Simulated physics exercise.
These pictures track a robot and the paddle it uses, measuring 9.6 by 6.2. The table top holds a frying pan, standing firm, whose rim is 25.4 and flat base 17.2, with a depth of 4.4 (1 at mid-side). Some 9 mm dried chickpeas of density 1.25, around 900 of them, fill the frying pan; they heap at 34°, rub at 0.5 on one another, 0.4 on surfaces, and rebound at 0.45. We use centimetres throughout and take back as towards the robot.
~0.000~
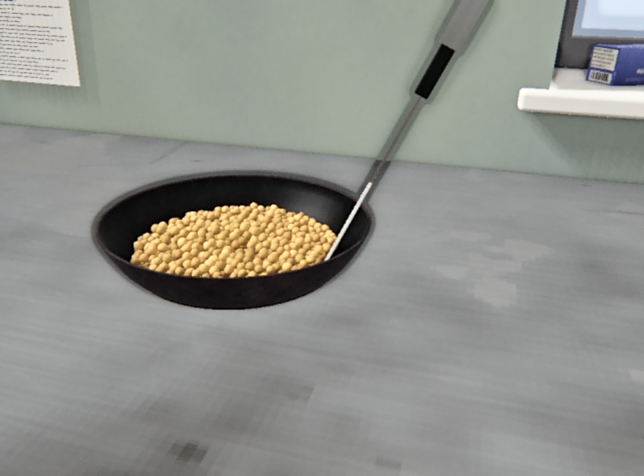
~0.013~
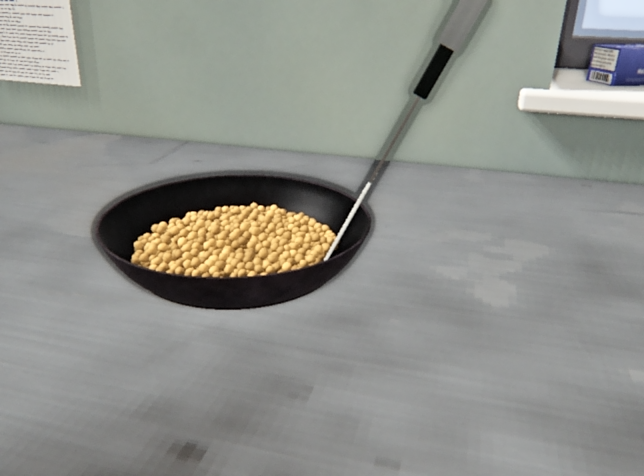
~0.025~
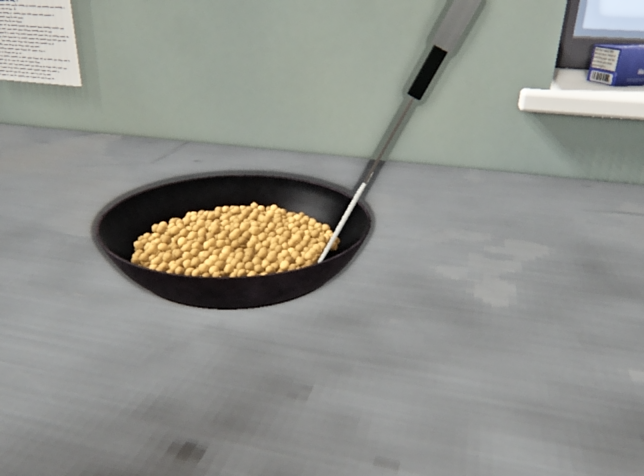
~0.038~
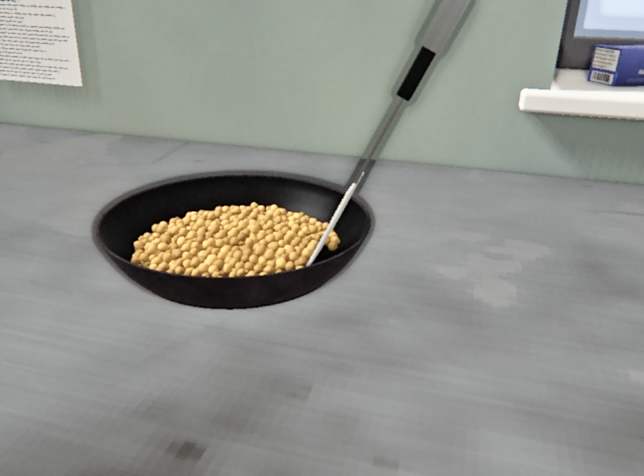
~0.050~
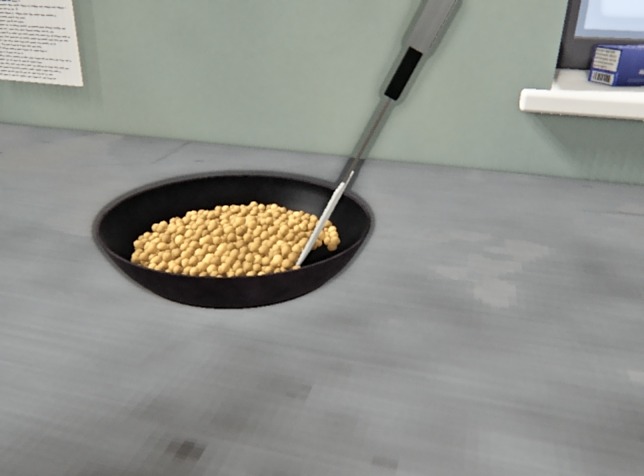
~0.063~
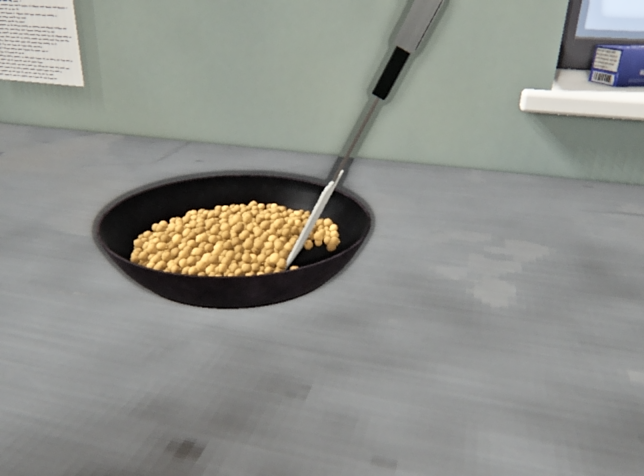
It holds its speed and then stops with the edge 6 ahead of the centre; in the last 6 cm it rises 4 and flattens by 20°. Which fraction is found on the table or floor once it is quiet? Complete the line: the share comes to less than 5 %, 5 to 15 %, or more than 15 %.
The share comes to less than 5 %.
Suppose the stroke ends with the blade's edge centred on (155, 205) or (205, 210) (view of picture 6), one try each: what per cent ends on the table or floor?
Close to 10 and close to 0 per cent, respectively.
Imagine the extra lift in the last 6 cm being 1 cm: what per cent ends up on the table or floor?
Result: Approx. 0 %.
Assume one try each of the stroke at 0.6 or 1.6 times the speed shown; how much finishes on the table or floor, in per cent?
I'd expect close to 0 and then close to 10 percent.
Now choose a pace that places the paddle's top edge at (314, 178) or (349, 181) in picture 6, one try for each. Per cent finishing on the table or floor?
10 % and 0 %.
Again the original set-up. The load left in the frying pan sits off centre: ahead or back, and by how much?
I'd say it's roughly 3.5 cm toward the front.
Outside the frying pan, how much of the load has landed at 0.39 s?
I'd say close to 2 in a hundred.
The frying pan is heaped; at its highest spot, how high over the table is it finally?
Close to 5.0 centimetres high.
By 0.11 s, sloping 65°, highest piece 5 above the table; 900 in the frying pan.
By 0.16 s, sloping 57°, highest piece 6 above the table; 900 in the frying pan.
By 0.39 s, sloping 45°, highest piece 6 above the table; 877 in the frying pan, 19 on the table or floor, 4 on the blade or in flight.
By 1.44 s, sloping 45°, highest piece 5 above the table; 877 in the frying pan, 23 on the table or floor.
Final count, 877 in the frying pan, 23 on the table or floor. That is 3 % on the table or floor.
